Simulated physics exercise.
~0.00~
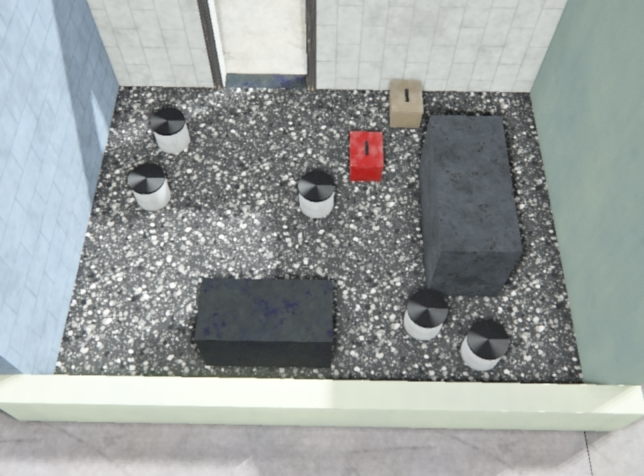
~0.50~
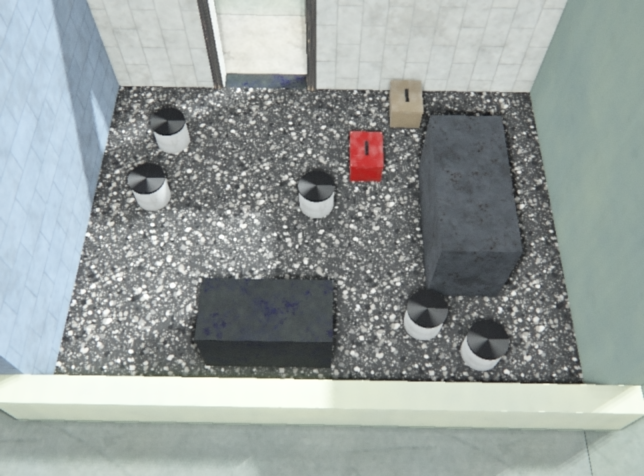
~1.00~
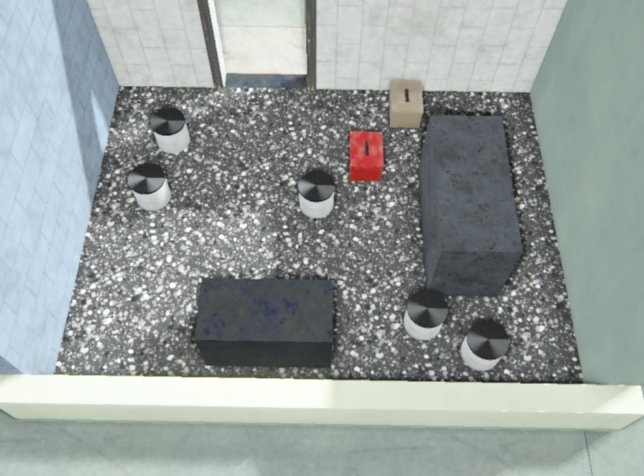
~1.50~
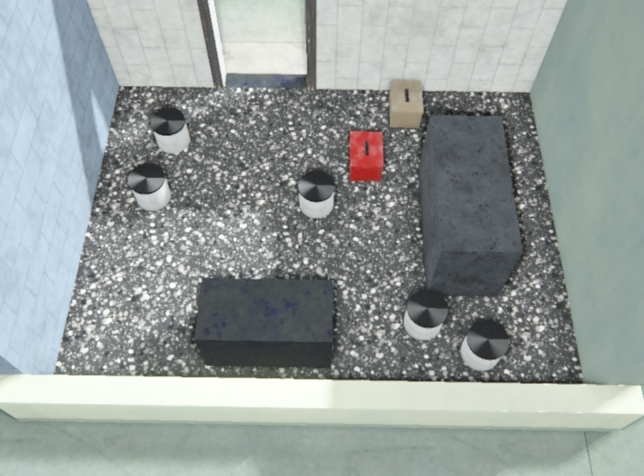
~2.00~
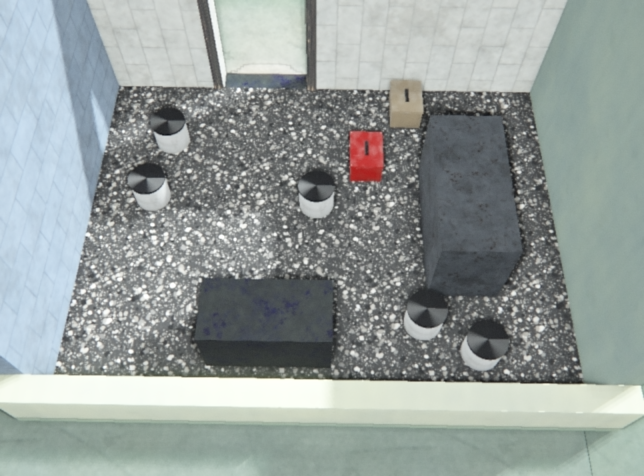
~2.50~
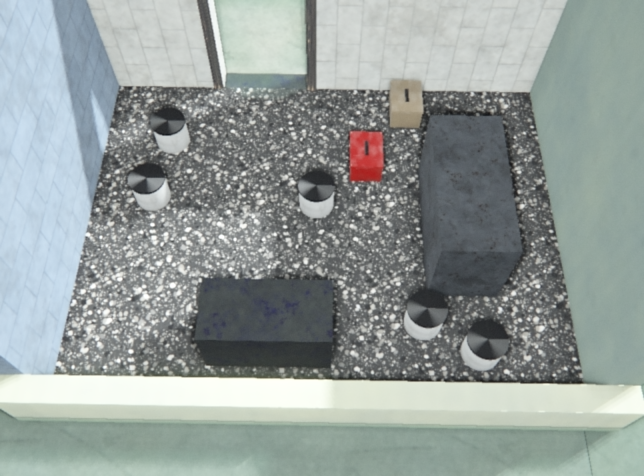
In a small walled room with a speckled floor, a red box, a tan box, five black-topped pails and two big dark blocks all stayed still, while the ground outside turned from greyish to pale green.
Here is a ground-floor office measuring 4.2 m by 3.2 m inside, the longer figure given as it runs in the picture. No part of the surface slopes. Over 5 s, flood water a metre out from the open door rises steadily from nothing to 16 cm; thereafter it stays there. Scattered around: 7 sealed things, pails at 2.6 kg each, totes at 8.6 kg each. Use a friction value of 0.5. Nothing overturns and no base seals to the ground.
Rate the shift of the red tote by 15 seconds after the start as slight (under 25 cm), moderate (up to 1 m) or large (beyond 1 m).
Slight.
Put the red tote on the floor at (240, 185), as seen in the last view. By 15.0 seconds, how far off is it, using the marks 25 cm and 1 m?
Answer: It covers a big distance.
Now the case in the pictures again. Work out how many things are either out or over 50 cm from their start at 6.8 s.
That would be 1.
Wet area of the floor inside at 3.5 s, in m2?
Close to 1.0 m2, I'd say.
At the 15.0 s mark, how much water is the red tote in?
Somewhere close to 5 cm.
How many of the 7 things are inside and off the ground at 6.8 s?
Then: 1.
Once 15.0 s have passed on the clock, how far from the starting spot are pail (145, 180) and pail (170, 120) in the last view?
One is off by 50 cm, the other by 100 cm, in the order asked.
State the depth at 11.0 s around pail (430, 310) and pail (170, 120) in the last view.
Close to 6 and 4 centimetres.
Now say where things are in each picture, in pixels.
In the first frame, the red tote at (367, 149) rests on the ground; 0.0 m2 under water; 0 of 7 have shifted.
In the second frame, the red tote at (367, 149) rests on the ground; water covers 0.0 m2; 0 of 7 have shifted.
In the third frame, the red tote at (367, 149) rests on the ground; water covers 0.0 m2; 0 of 7 have shifted.
In the fourth frame, the red tote at (367, 149), on the bottom; 0.0 m2 under water; 0 of 7 have shifted.
In the fifth frame, the red tote at (367, 149) rests on the ground; water covers 0.0 m2; 0 of 7 have shifted.
In the sixth frame, the red tote at (367, 149) rests on the ground; water covers 0.0 m2; 0 of 7 have shifted.
After 3.5 s the red tote is near (367, 149), 0.0 m from its start, aground; 0 afloat.
After 6.8 s the red tote is near (367, 149), 0.0 m from its start, aground; 1 afloat.
After 11.0 s the red tote is near (367, 149), 0.0 m from its start, aground; 5 afloat.
After 15.0 s the red tote is near (367, 149), 0.0 m from its start, aground; 5 afloat.
